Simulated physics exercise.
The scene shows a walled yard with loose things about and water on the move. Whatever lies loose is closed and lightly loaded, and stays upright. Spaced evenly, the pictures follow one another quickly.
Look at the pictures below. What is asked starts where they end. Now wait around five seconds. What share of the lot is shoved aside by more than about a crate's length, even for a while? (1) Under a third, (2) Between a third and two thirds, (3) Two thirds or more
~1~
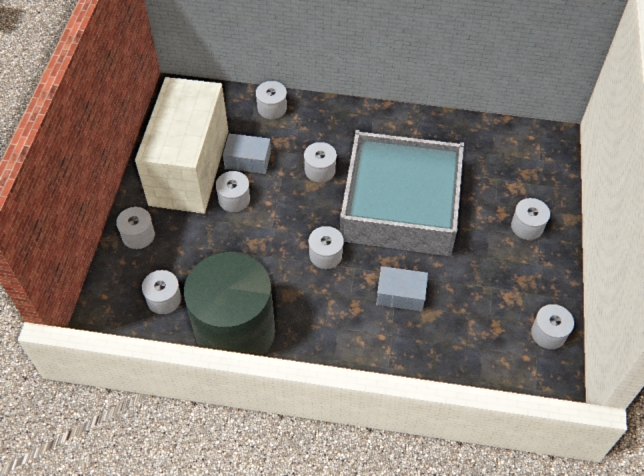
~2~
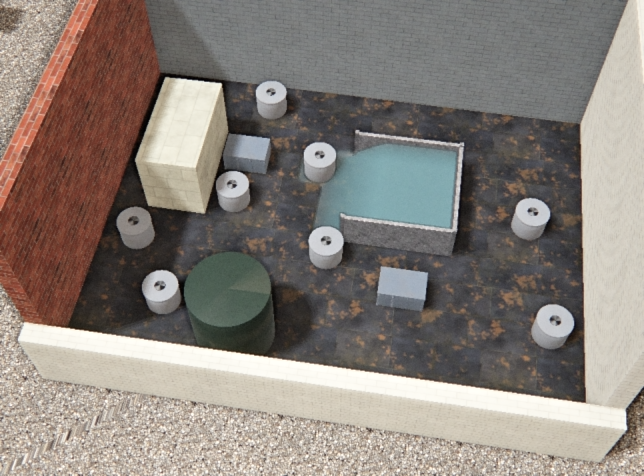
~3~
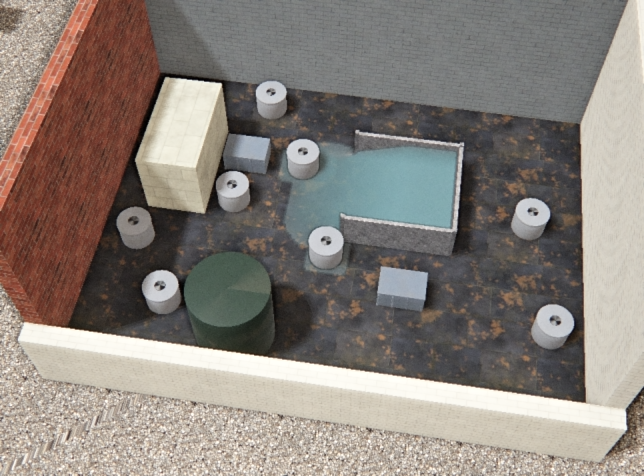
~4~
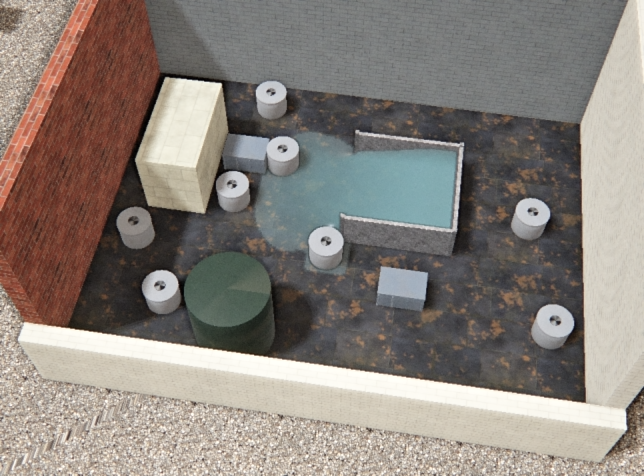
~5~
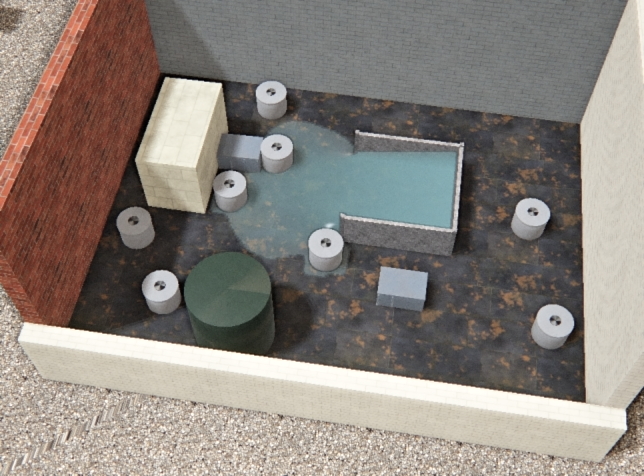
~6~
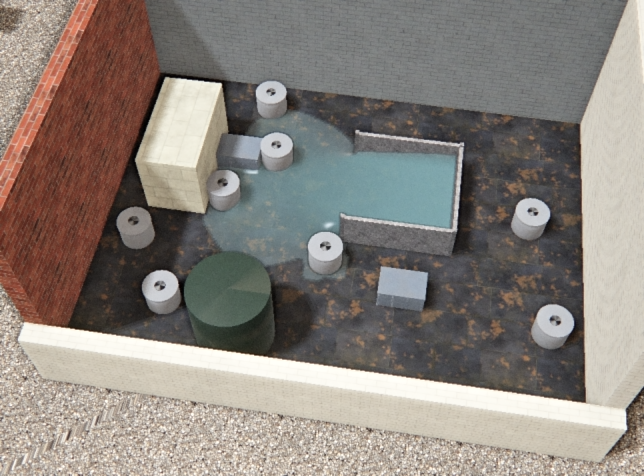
Between a third and two thirds (2).
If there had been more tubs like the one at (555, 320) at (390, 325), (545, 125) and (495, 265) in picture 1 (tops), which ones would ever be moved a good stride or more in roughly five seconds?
Sequence: Doesn't go far, doesn't go far, doesn't go far.
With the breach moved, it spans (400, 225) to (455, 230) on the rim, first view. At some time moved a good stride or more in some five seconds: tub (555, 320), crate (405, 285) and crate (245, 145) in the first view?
Taking them in order, displaced that much, displaced that much, less than that.
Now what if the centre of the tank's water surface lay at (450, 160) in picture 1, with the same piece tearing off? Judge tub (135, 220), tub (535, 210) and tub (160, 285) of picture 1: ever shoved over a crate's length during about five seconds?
In turn: Beyond that mark, under that mark, beyond that mark.
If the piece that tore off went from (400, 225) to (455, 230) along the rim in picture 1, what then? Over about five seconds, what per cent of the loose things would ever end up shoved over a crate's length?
Near 30 in a hundred.
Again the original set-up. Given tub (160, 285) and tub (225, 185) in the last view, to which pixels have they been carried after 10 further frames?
Roughly (136, 316), then (185, 266).
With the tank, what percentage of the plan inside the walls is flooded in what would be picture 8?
Estimate: 25 %.
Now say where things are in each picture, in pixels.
A tub at (320, 155) rests on the ground; a tub at (232, 184) rests on the ground; 0 of 10 have shifted, in the first frame.
A tub at (320, 155), on the bottom; a tub at (232, 184), on the bottom; 0 of 10 have shifted, in the second frame.
A tub at (303, 152) rests on the ground, close to its start; a tub at (232, 184) rests on the ground; 1 of 10 have shifted, in the third frame.
A tub at (283, 149) rests on the ground, a stride from its start; a tub at (232, 184), on the bottom; 1 of 10 have shifted, in the fourth frame.
A tub at (277, 147) rests on the ground, a stride from its start; a tub at (229, 184) rests on the ground, close to its start; 2 of 10 have shifted, in the fifth frame.
A tub at (276, 145), afloat, a stride from its start; a tub at (223, 183), on the bottom, close to its start; 4 of 10 have shifted, in the sixth frame.
A moment on, 1 of 10 are well off their spots; 2 afloat.
Next, 4 of 10 are well off their spots; 5 afloat.
Later, 5 of 10 are well off their spots; 5 afloat.
In the end, 6 of 10 are well off their spots, and 6 have been at some point; 5 afloat.
